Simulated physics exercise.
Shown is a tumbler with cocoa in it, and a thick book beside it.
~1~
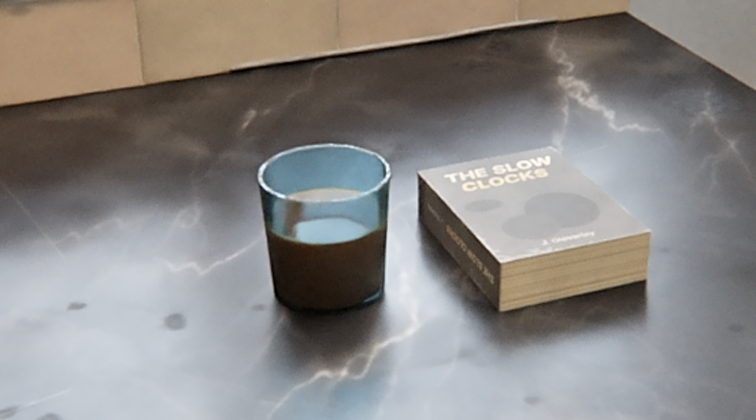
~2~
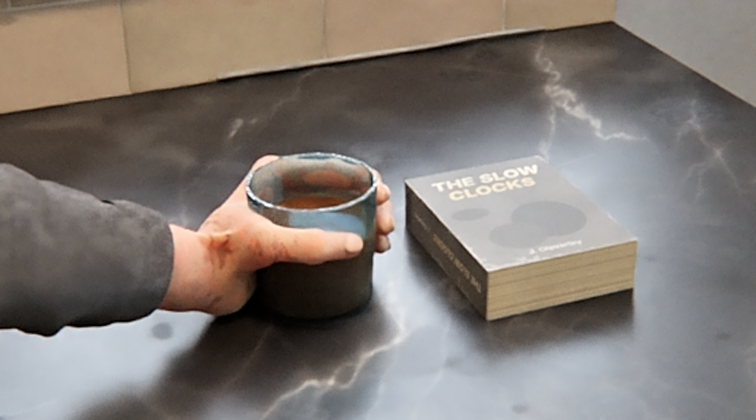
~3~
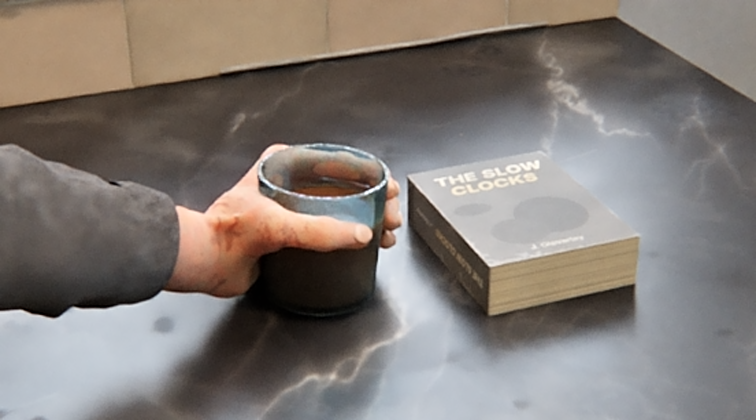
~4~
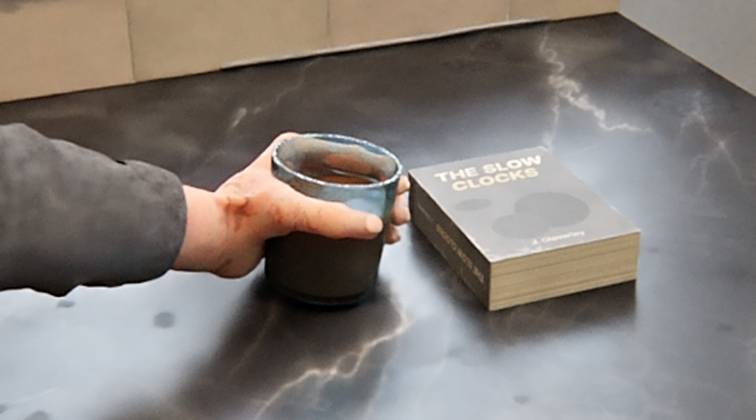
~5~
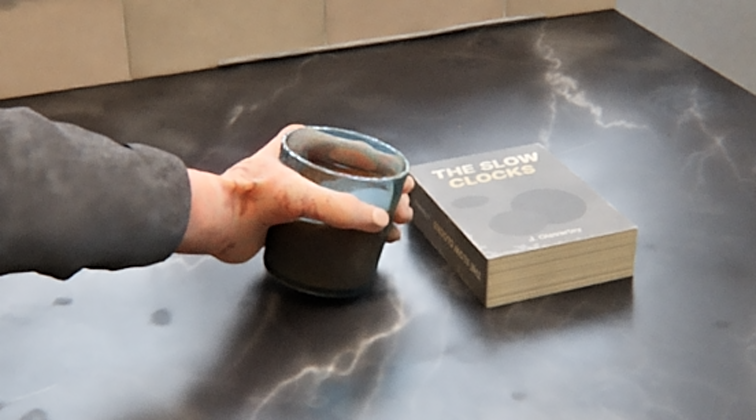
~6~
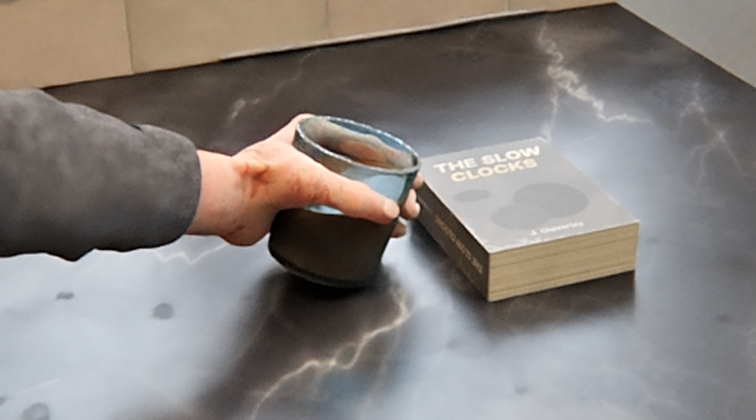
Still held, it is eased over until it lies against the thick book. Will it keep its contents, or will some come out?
It lets some out.
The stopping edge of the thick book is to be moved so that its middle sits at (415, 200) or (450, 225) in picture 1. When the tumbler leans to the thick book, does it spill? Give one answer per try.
The first one stays clean, the second one makes a mess.
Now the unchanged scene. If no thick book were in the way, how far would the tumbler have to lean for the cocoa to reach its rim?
Tilt reading: Close to 40 degrees.
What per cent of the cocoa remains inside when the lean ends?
65 %.
A moment on, the tumbler leans by about 35°; all is still inside.
Further on, the tumbler leans by about 50°; a puddle lies under it; about three quarters of the cocoa is inside.
When it is over, the tumbler leans by about 50°, against the thick book; a puddle lies under it; about two thirds of the cocoa is inside.
